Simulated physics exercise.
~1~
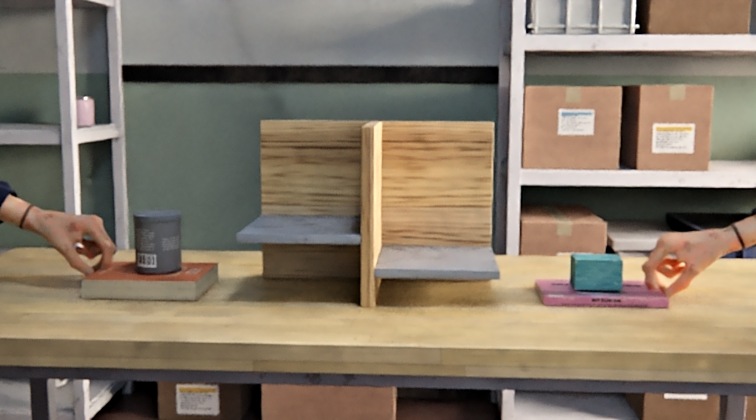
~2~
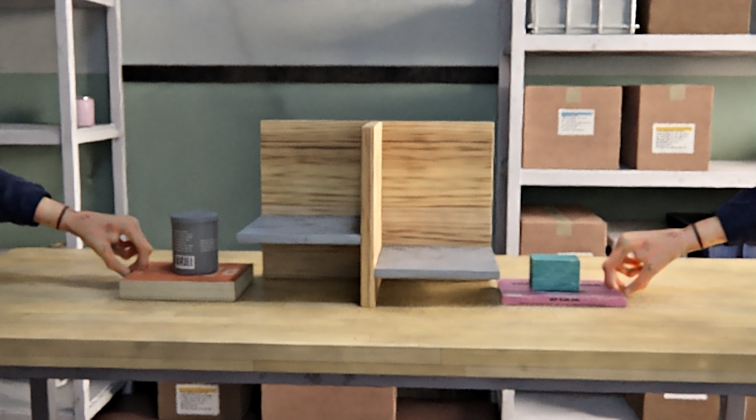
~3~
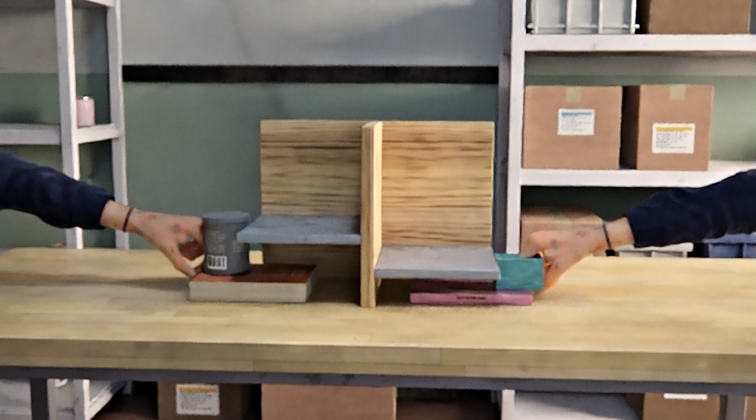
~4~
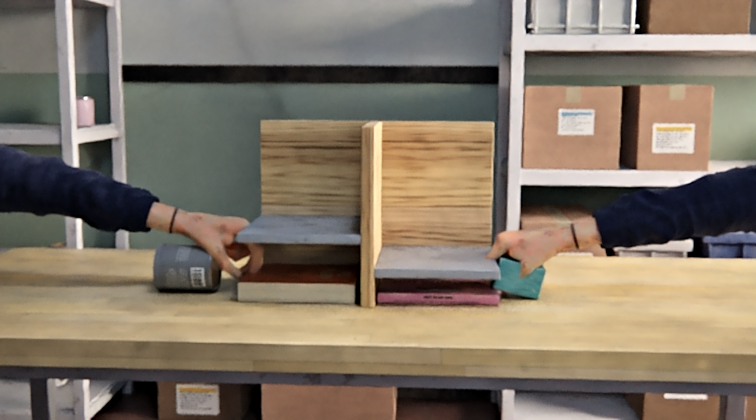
We see two hands push an orange book carrying a grey pot and a pink packet carrying a turquoise block beneath a wooden rack's shelves; both loads strike the shelves, leaving the pot on its side and the block tilted outside.
